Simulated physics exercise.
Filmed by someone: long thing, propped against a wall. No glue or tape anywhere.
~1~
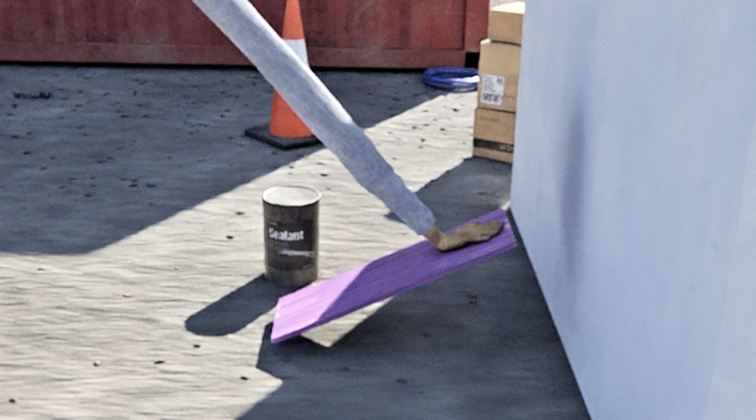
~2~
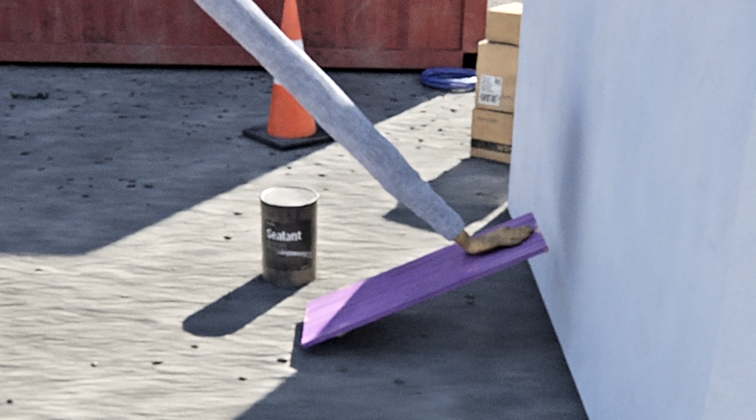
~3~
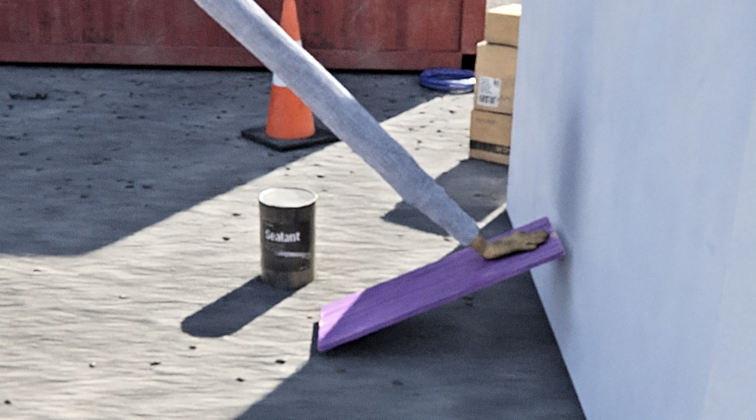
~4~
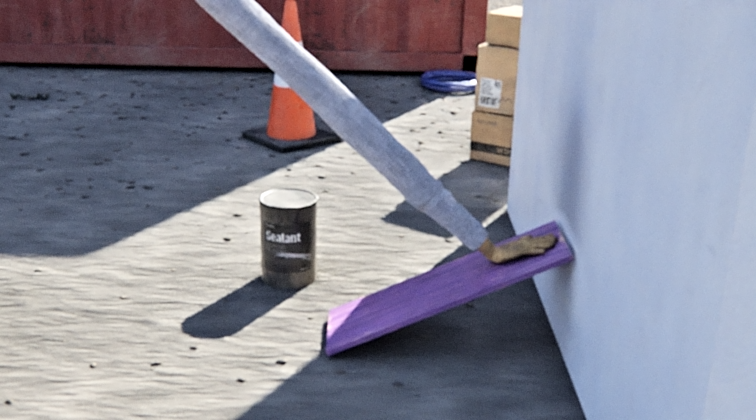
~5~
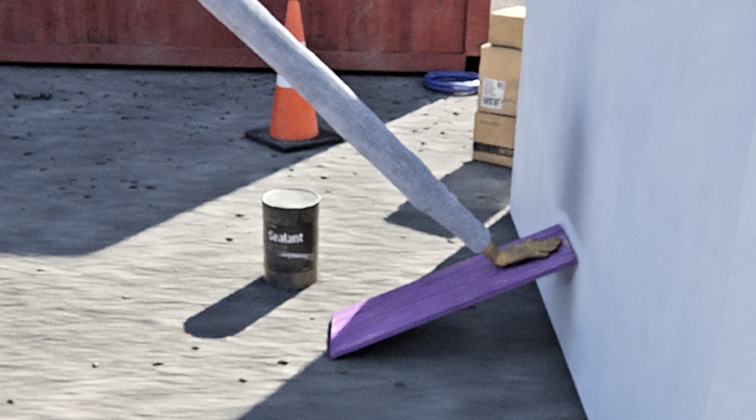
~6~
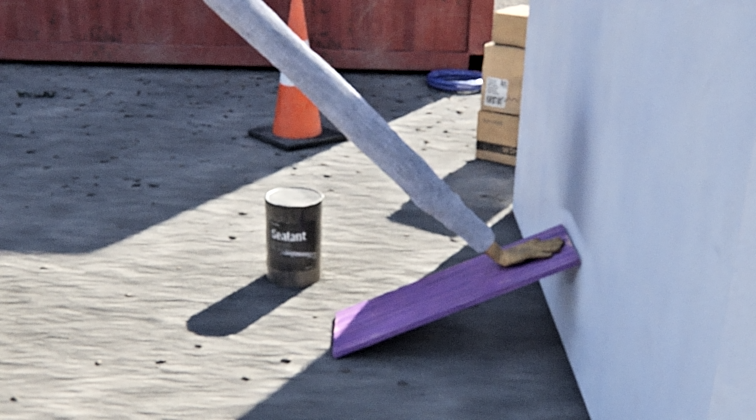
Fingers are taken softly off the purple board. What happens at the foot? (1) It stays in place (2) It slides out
Option 2: It slides out.
Then, 0.30 s later than the last frame, purple board 10° lower than it was left near (443, 308).
Then, 0.40 s later than the last frame, purple board 25° lower than it was left near (436, 338).
Then, 0.50 s later than the last frame, purple board 27° lower than it was left near (436, 330).
When it is over, moved from the start, purple board; black pail as before. End places, in pixels of the last picture, purple board near (435, 337). The board gives way.
